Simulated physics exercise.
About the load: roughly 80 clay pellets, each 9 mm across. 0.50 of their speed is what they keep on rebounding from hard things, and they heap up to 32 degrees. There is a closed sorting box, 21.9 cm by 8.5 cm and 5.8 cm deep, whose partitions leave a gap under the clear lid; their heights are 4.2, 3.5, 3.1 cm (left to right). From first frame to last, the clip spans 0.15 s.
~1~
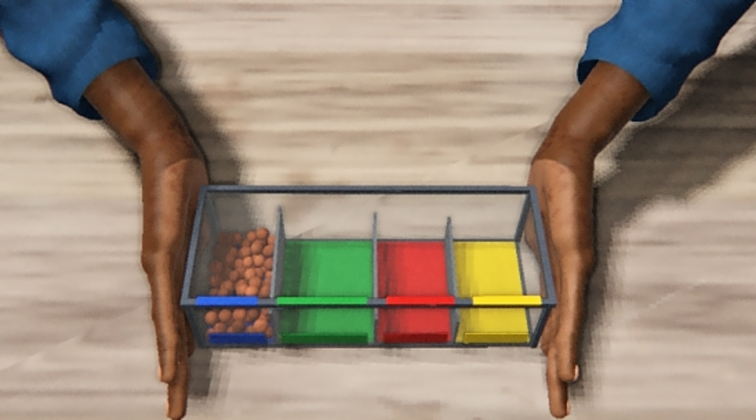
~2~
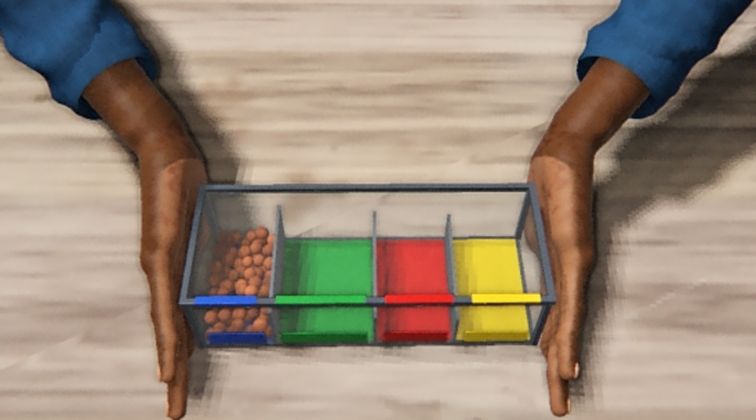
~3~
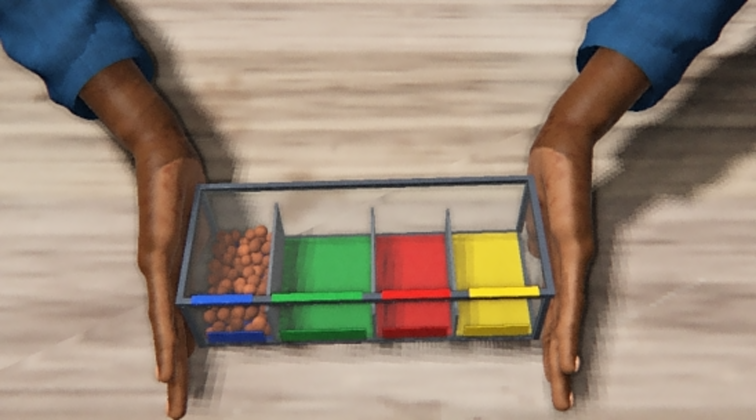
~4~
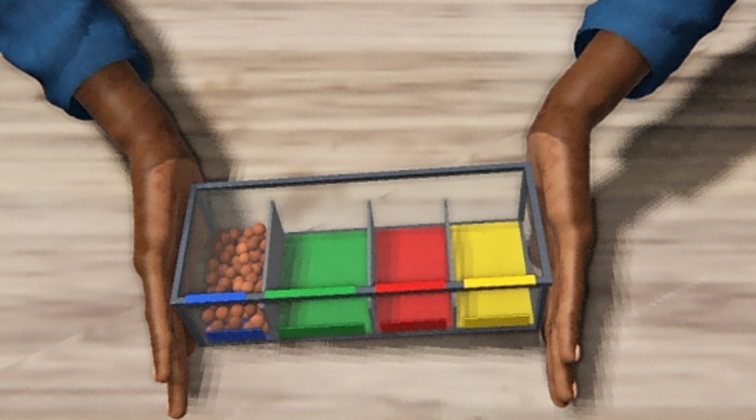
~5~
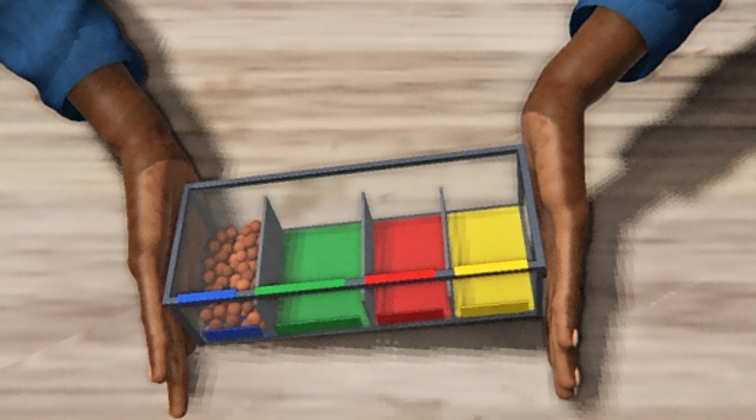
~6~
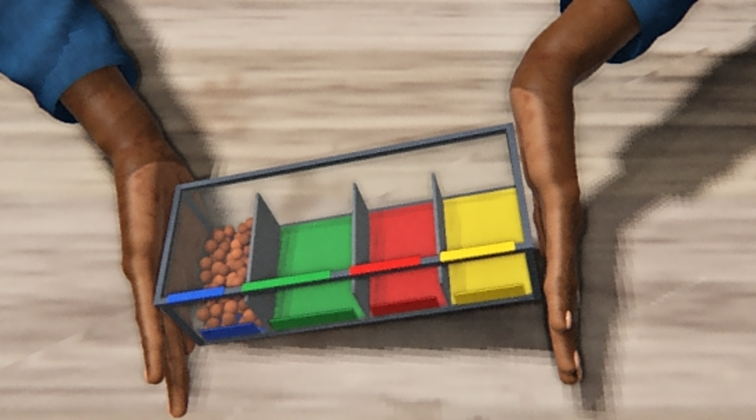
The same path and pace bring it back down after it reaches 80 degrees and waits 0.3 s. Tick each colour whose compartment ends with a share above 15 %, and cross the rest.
Red compartment: Cross. Blue compartment: Tick. Green compartment: Cross. Yellow compartment: Cross.
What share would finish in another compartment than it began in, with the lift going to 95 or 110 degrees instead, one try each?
0 and 0 %.
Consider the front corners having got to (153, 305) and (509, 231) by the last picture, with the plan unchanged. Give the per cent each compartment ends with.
Red = 0 %; blue = 100 %; green = 0 %; yellow = 0 %.
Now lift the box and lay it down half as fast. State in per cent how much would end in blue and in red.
Result in per cent: Blue 100; red 0.
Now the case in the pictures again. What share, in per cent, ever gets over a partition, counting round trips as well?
0 per cent, give or take.
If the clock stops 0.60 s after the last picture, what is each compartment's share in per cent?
Red 0 %, blue 100 %, green 0 %, yellow 0 %.
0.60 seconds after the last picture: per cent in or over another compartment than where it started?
Roughly 0 percent.
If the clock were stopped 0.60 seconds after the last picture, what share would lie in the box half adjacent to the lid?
10 per cent, give or take.
Then, 0.60 s after the last picture, tilt 80 degrees; blue 100 %.
Then, 0.99 s after the last picture, tilt 47 degrees; blue 100 %.
Then, 1.48 s after the last picture, tilt 0 degrees; blue 100 %.
In the end, red 0 %, blue 100 %, green 0 %, yellow 0 %.
